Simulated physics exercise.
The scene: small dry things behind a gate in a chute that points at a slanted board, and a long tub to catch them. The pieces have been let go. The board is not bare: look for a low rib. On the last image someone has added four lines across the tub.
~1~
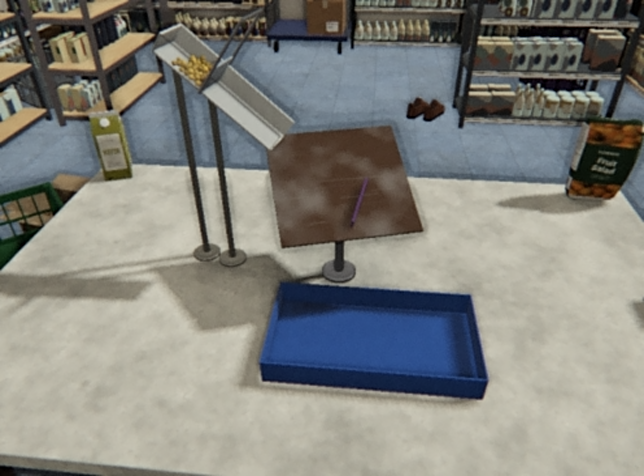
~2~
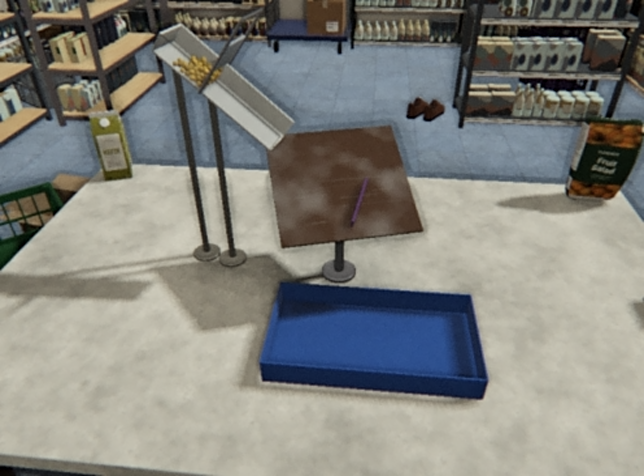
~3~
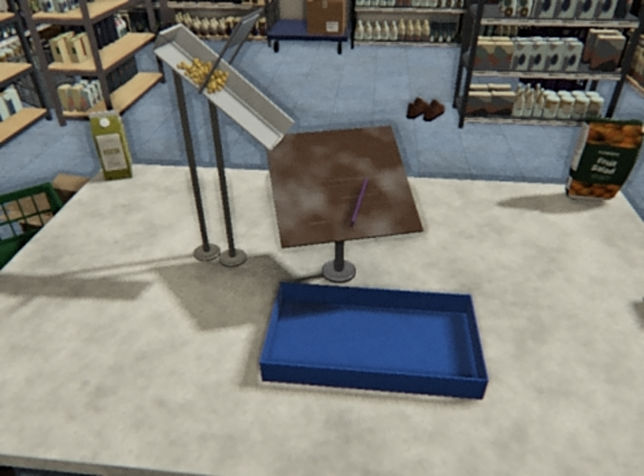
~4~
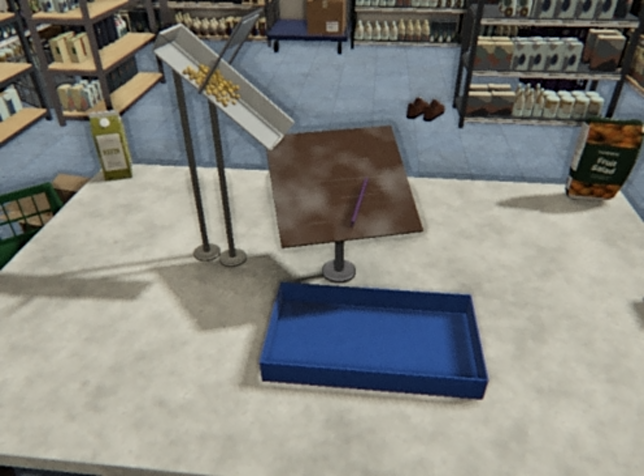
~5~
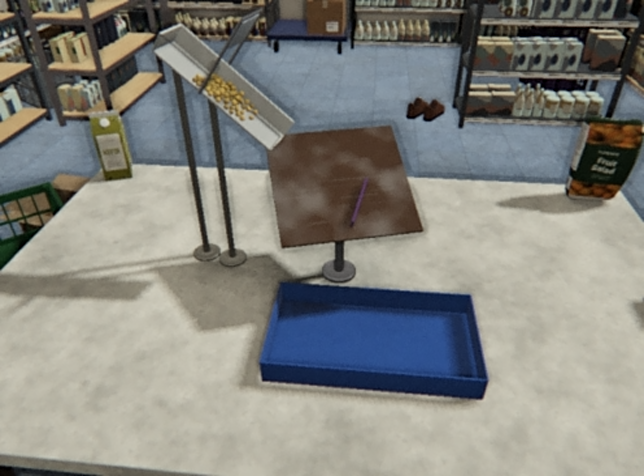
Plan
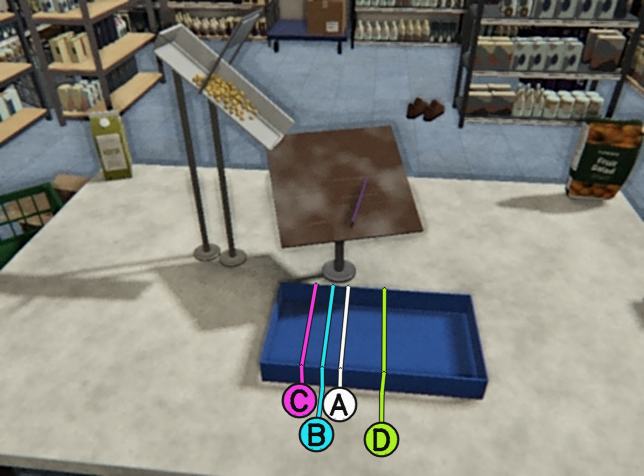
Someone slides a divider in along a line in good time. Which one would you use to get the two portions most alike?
Go for A.
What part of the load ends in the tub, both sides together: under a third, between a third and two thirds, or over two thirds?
About that: Over two thirds.
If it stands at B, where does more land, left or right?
The right side.
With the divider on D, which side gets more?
The left side.
On the marked copy, line A crosses the front rim at (340, 368); line B crosses the front rim at (322, 367); line C crosses the front rim at (301, 365); line D crosses the front rim at (383, 372).
With A, of what is caught, about half on the left of the divider, about half on the right.
With B, of what is caught, a small part on the left of the divider, nearly all on the right.
With C, of what is caught, a stray few on the left of the divider, nearly all on the right.
With D, of what is caught, nearly all on the left of the divider, a stray few on the right.
